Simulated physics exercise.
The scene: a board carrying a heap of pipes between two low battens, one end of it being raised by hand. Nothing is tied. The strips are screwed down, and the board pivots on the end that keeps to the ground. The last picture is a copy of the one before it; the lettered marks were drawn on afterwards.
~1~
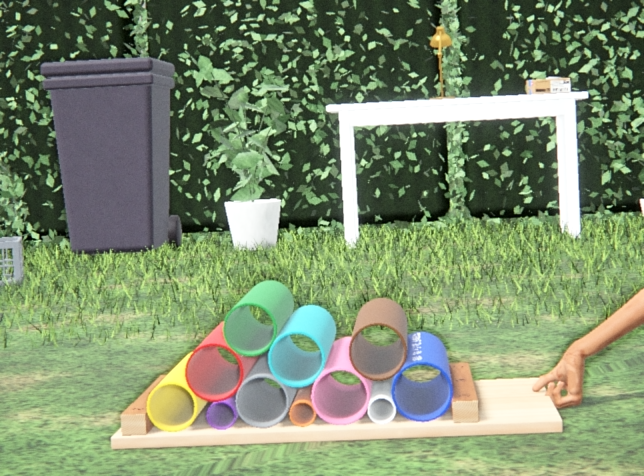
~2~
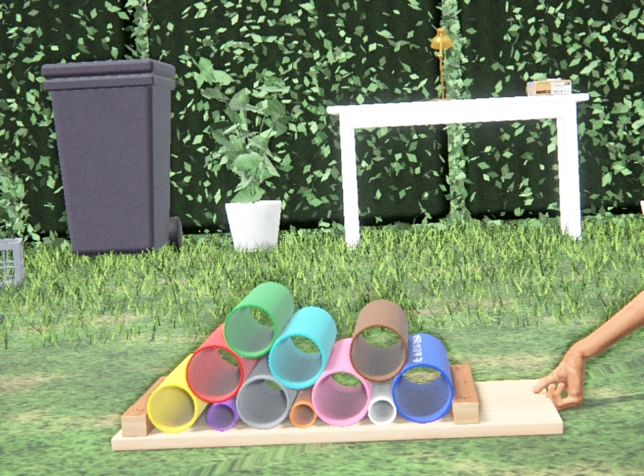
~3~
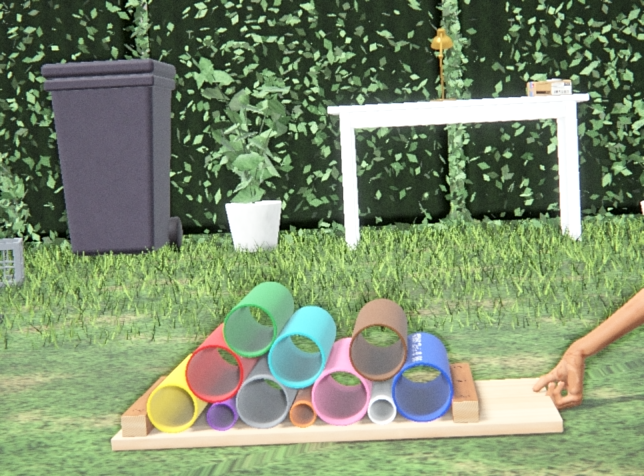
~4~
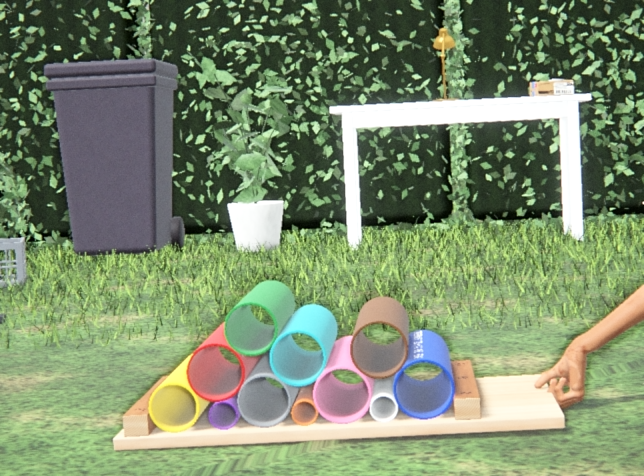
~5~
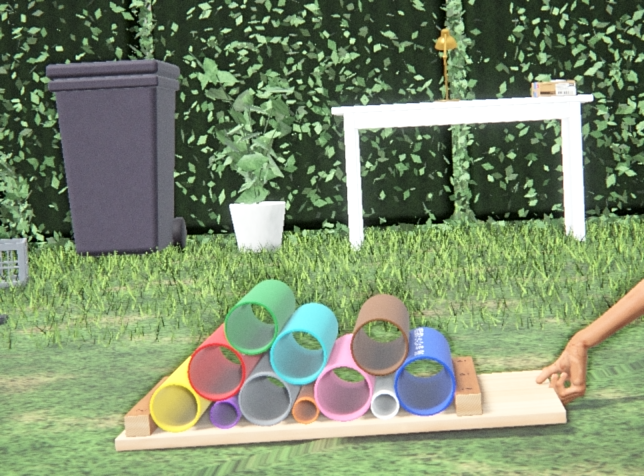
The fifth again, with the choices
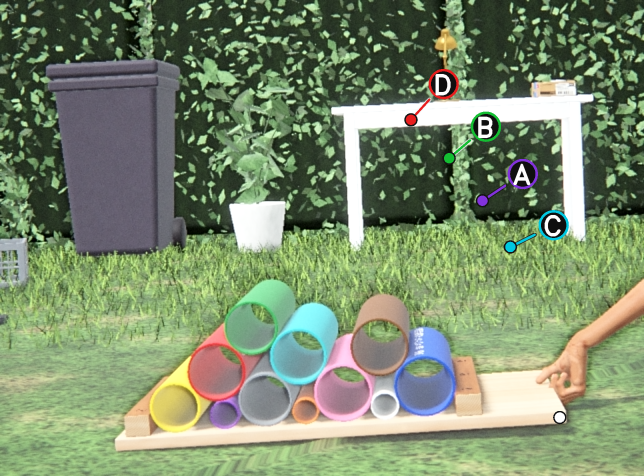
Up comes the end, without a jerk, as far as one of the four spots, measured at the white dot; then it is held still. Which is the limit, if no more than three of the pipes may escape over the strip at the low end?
B is the limit.
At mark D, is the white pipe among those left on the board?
The white pipe: Yes.
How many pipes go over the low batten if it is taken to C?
At C the number is none.
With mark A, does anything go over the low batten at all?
At A: No.
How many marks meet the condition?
The number is three.
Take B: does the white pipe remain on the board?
Yes, with B.
On the marked copy, A at (483, 201); B at (449, 158); C at (510, 247); D at (411, 120); the white dot at (560, 417).
Following B. Soon after the start, board at 20°.
Later, board at 38°.
In the end, board at 38°, none over the low batten.
As for the rest, A none over the low batten; C none over the low batten; D four over the low batten (red, brown, turquoise, green).
